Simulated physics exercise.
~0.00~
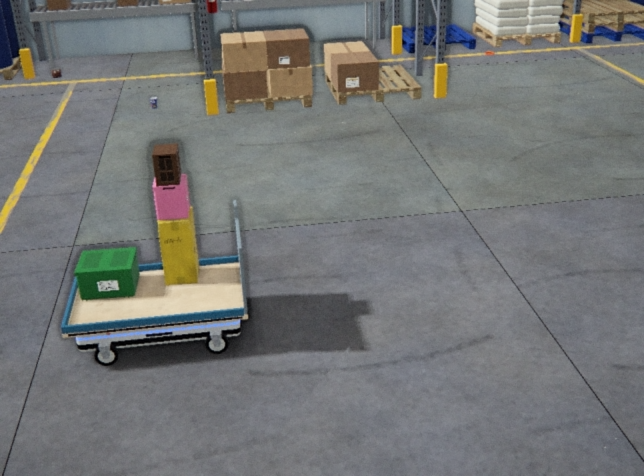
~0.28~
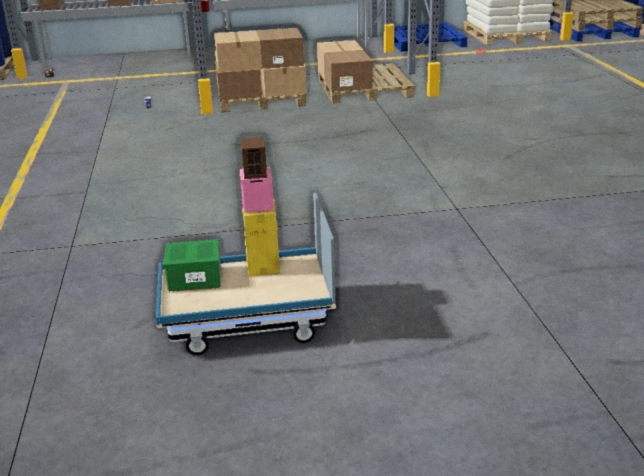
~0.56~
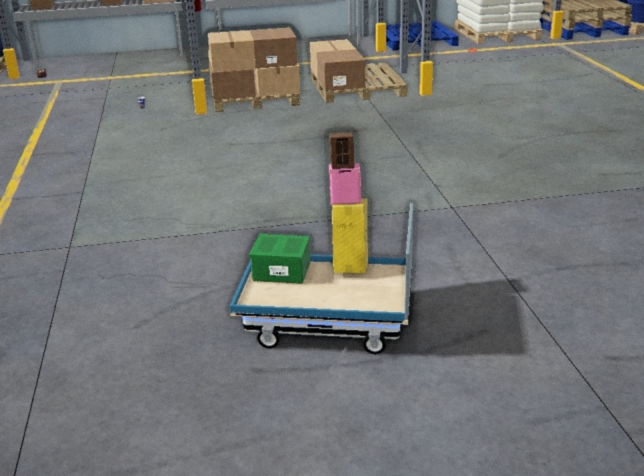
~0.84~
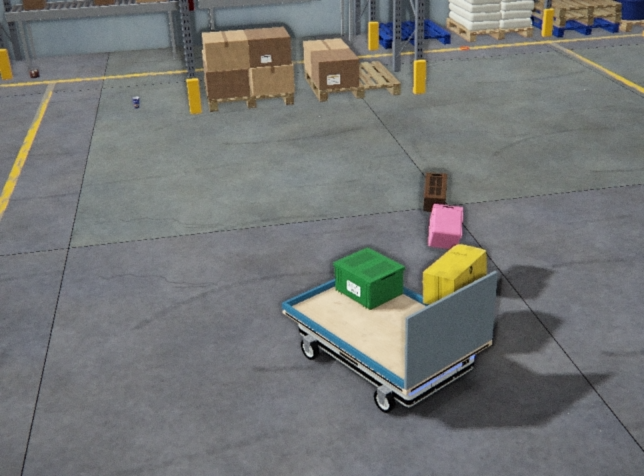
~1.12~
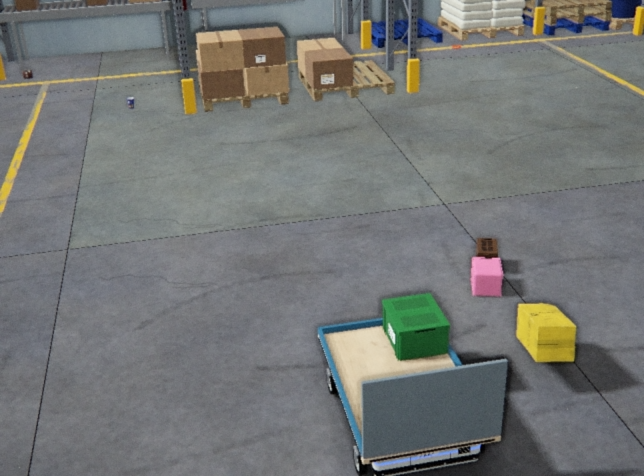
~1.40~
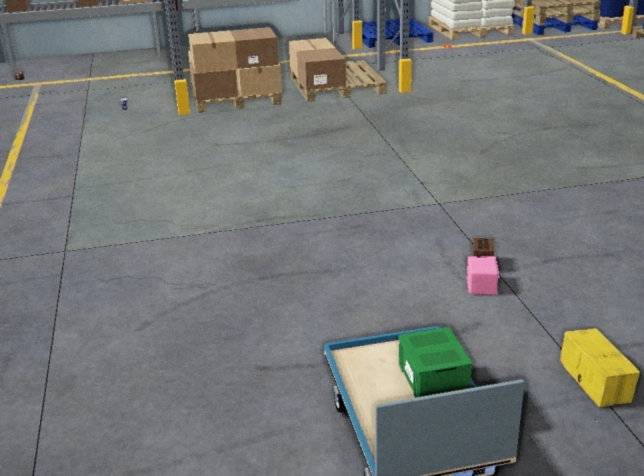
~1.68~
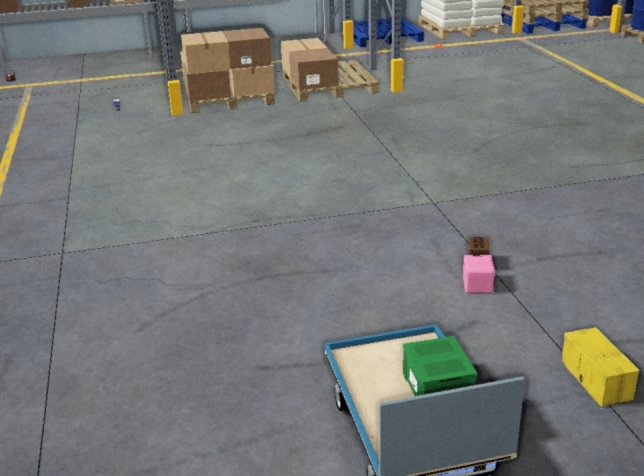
A flat cart with a tall board at one end rolls to the right across a warehouse floor, carrying a green tote beside a stack made of a yellow box, a pink tote and a brown crate. As it starts to swing toward the viewer, the stack leans. The cart keeps turning, and the pink tote and brown crate drop off the side while the yellow box tips over and follows. The green tote slides along the deck toward the board. The cart stops with the green tote still aboard and the other three lying on the floor to its right.
